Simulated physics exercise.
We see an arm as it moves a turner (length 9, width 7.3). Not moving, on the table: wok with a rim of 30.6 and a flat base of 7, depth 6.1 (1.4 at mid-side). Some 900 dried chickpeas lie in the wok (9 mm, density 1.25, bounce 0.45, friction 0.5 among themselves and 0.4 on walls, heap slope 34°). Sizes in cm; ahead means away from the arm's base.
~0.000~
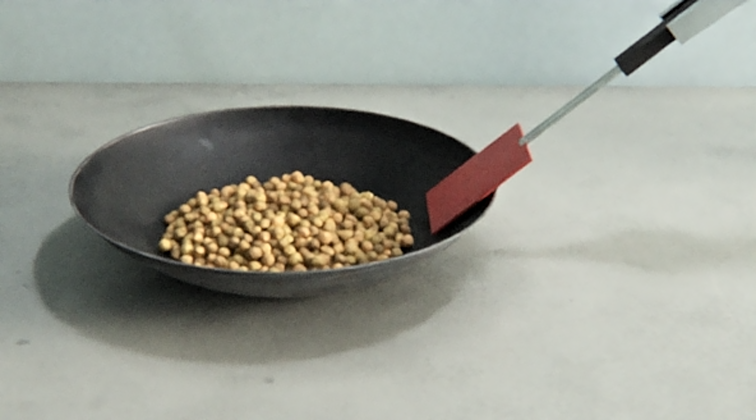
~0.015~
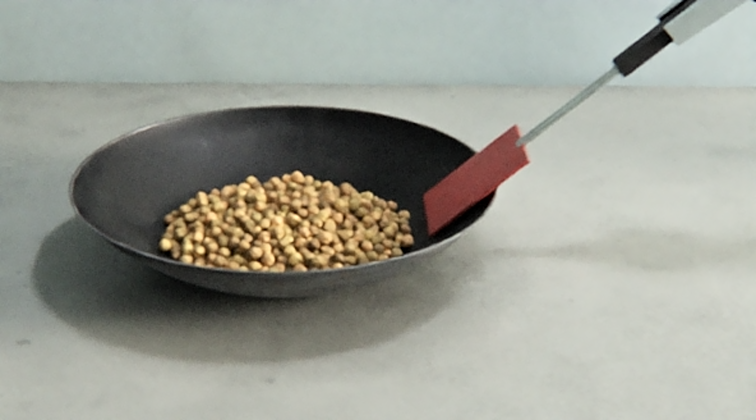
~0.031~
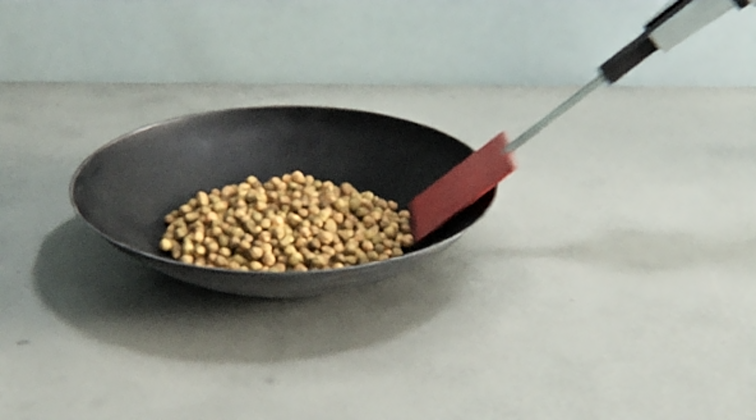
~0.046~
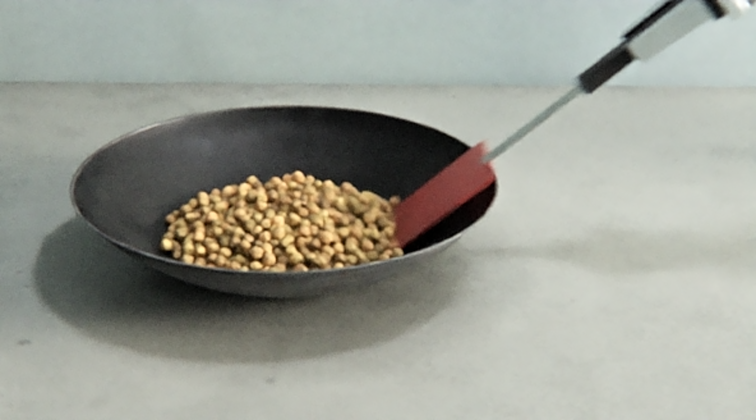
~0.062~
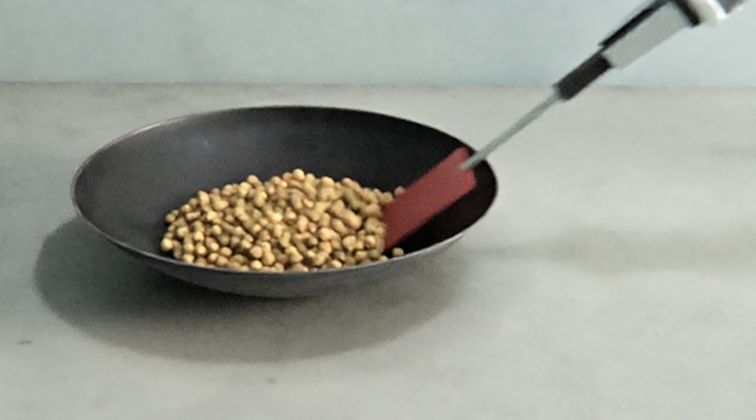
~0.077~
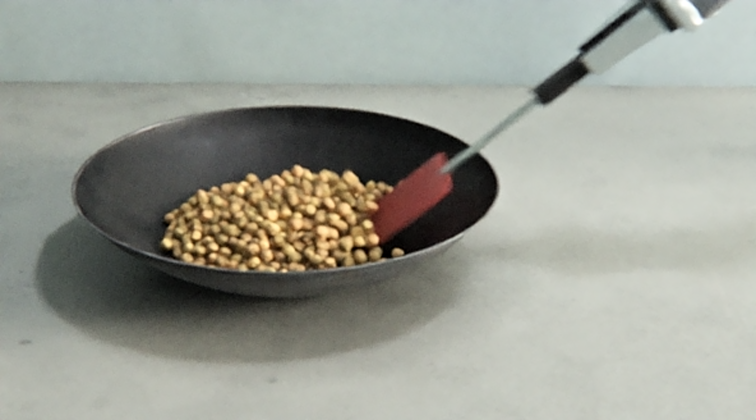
A red turner held by a mechanical arm dipped down and left inside a dark wok, pressing into the right edge of a heap of dried chickpeas and nudging a few, while the wok stayed still.
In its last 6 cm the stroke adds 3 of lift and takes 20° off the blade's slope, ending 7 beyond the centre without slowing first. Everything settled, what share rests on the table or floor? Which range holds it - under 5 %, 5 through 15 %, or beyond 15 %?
The range 5 through 15 % holds it.
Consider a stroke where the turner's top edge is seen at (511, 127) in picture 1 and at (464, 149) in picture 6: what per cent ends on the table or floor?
Roughly 0 %.
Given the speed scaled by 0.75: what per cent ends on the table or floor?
The share would be near 0 in a hundred.
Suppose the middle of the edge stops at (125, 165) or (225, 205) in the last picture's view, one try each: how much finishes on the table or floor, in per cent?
About 30 and 0 per cent.
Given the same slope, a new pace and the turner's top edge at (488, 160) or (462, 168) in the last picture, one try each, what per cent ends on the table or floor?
Around 0 per cent, then around 0 per cent.
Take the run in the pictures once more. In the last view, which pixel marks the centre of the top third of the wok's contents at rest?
Look near (160, 207).
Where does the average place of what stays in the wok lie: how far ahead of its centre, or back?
What stays is shifted forward by around 4.5 cm.
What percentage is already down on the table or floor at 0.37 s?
I'd say close to 2 in a hundred.
By 0.11 s, sloping 41°, highest piece 6 above the table; 900 in the wok.
By 0.15 s, sloping 34°, highest piece 6 above the table; 900 in the wok.
By 0.37 s, sloping 21°, highest piece 8 above the table; 834 in the wok, 25 on the table or floor, 41 on the blade or in flight.
By 1.42 s, sloping 21°, highest piece 6 above the table; 831 in the wok, 69 on the table or floor.
Final count, 831 in the wok, 69 on the table or floor. That is 8 % on the table or floor.
